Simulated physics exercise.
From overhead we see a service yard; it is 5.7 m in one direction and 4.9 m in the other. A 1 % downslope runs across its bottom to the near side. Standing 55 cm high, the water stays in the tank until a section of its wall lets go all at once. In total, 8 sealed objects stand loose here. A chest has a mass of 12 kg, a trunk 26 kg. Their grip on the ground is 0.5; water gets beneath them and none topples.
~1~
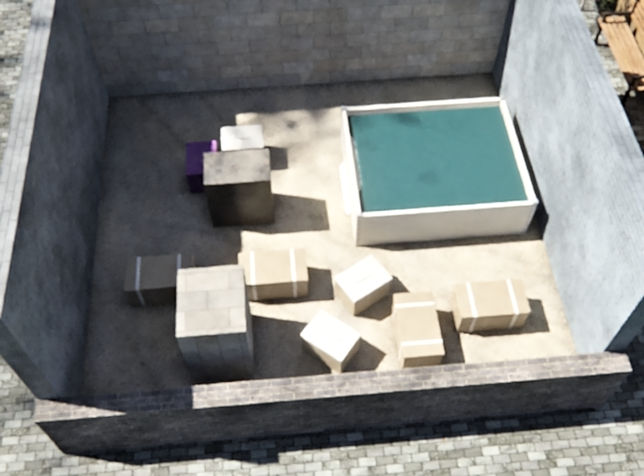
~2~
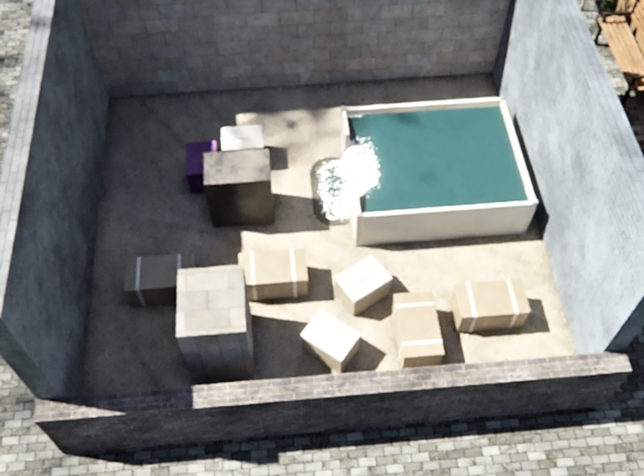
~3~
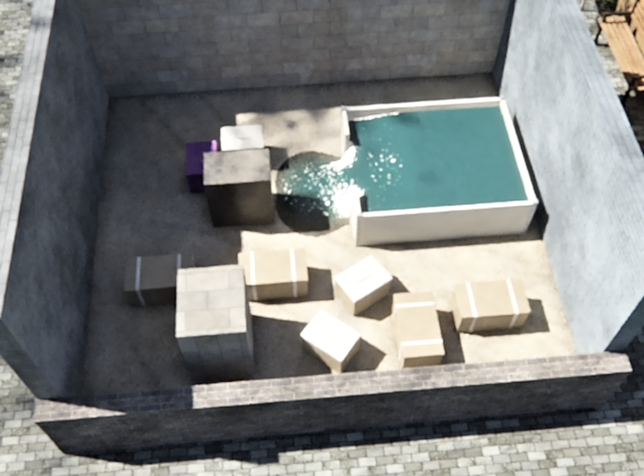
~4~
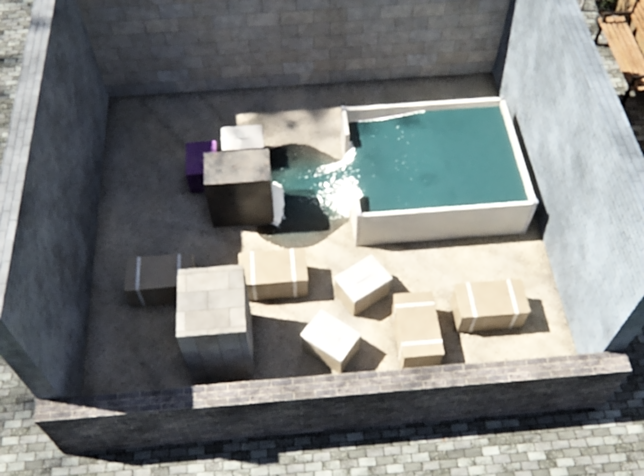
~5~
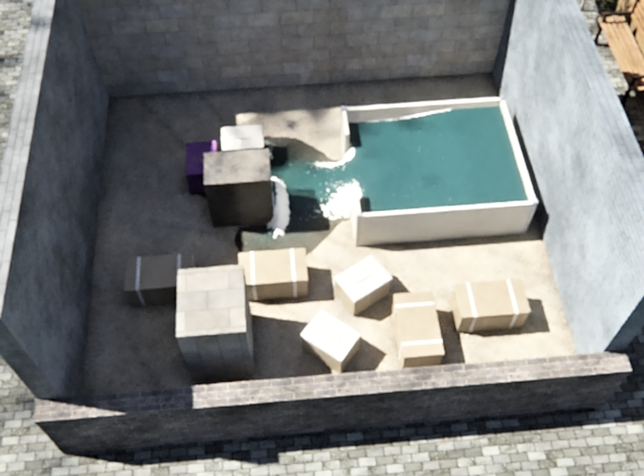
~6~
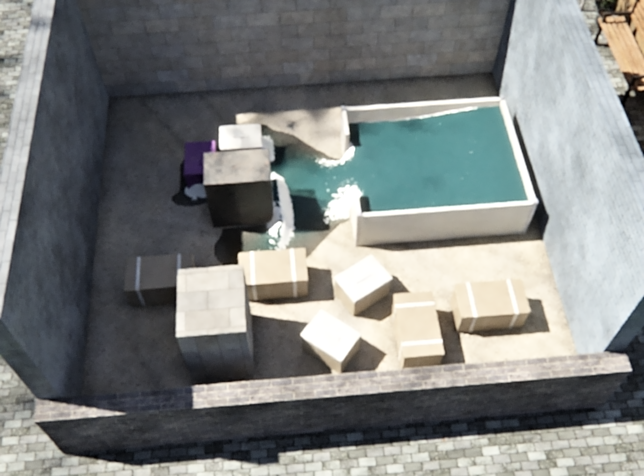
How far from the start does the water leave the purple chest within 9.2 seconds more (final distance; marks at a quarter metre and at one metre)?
When it settles, the purple chest lies far from the start.
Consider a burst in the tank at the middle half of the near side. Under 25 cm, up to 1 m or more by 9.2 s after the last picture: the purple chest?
Note: Purple chest unmoved.
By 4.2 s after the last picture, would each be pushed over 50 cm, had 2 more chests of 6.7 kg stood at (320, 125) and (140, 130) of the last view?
Lab note - ordered: Below threshold / above threshold.
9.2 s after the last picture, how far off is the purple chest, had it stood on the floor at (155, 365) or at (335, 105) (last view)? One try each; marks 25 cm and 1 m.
First it drifts a modest way, then it remains in place.
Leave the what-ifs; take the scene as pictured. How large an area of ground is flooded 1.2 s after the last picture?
Roughly 15 m2 of it is wet.
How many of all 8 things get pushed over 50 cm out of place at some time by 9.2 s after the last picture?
I make that 6.
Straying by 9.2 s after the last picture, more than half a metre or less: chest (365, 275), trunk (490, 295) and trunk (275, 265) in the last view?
In sequence - crossed the line; stayed below the line; crossed the line.
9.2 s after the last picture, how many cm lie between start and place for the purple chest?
About 300 cm.
Then, 1.2 s after the last picture the purple chest is near (109, 157), 1.2 m from its start, aground; 1 afloat.
Then, 3.8 s after the last picture the purple chest is near (110, 277), 2.0 m from its start, afloat; 5 afloat.
Then, 6.2 s after the last picture the purple chest is near (113, 370), 3.1 m from its start, afloat; 4 afloat.
Then, 9.2 s after the last picture the purple chest is near (125, 371), 3.1 m from its start, afloat; 8 afloat.
